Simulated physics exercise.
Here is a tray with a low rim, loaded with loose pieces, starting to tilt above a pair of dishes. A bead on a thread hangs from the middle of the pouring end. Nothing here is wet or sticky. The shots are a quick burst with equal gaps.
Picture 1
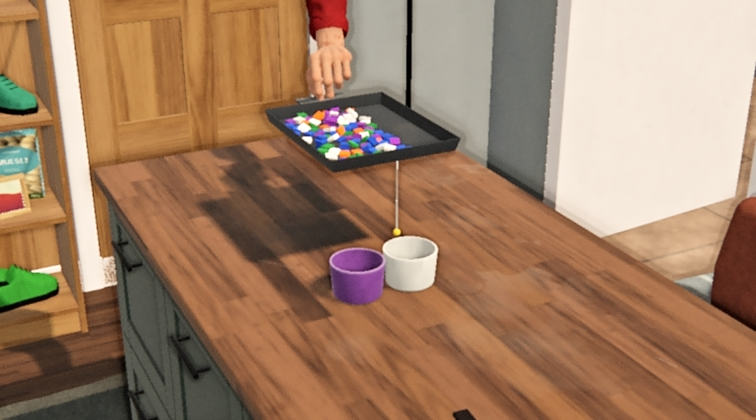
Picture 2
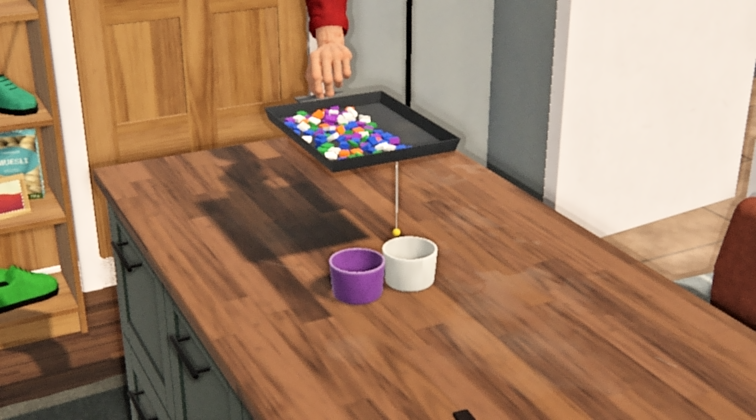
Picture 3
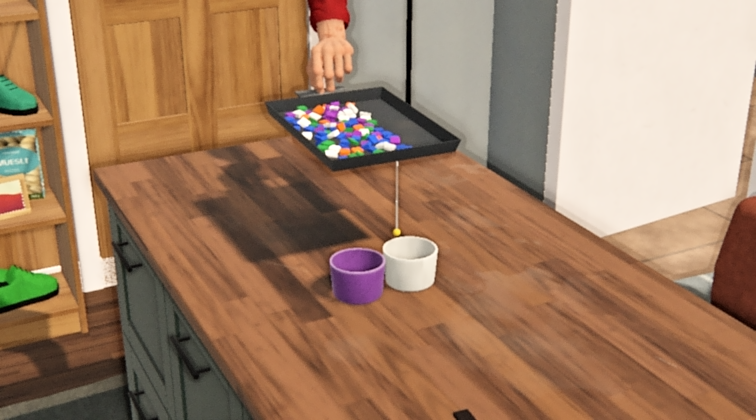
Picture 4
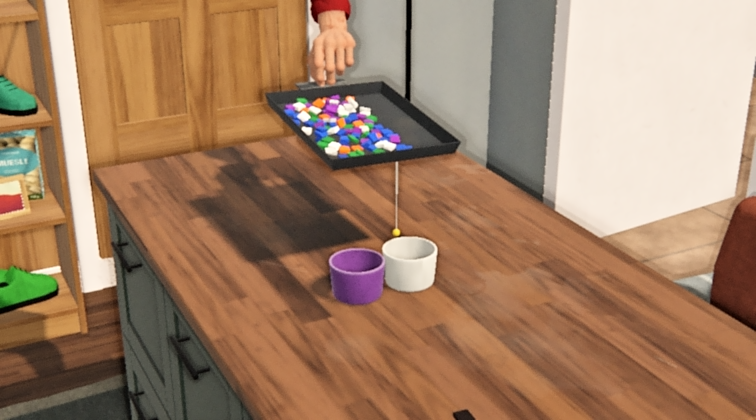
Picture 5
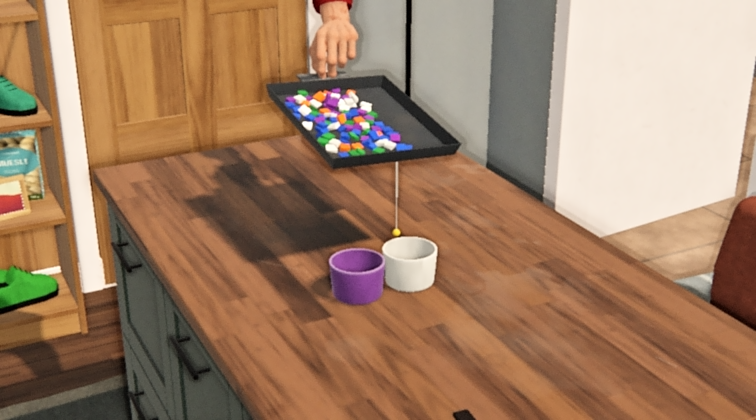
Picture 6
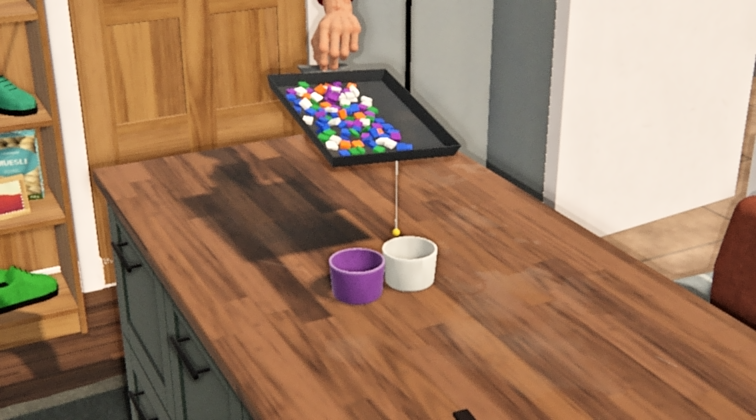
A hand slowly tilting a dark tray of colourful small pieces above a purple dish and a white dish on a wooden counter.
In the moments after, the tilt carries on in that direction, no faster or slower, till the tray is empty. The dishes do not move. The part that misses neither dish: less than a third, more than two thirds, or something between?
They take under a third between them.
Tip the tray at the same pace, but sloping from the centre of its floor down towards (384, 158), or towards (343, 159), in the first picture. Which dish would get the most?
In turn: The left-hand dish; the dish on the left.
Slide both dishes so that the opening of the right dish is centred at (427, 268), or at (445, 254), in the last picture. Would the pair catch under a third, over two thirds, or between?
At the first place less than a third, at the second under a third.
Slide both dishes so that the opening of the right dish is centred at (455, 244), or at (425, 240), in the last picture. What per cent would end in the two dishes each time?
The first gives 50 %, the second 30 %.
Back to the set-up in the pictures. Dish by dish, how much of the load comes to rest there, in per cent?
For the left dish some 0 %, for the right dish some 10 %.
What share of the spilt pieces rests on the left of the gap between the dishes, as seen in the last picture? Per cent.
It comes to 0 per cent or so.
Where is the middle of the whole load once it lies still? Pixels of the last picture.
Roughly at (458, 267).
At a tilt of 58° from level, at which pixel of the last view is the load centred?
Close to (416, 139).
Just after the last frame, tray tipped steeply; almost all on the tray; just a few in the air.
A moment on, tray tipped right over; roughly two thirds on the tray; just a few in the right dish; about a tenth outside both; roughly a quarter in the air.
Further on, tray tipped past a quarter turn; about a tenth in the right dish; the larger part outside both.
When it is over, tray tipped past a quarter turn; not one in the left dish; about a tenth in the right dish; the larger part outside both.
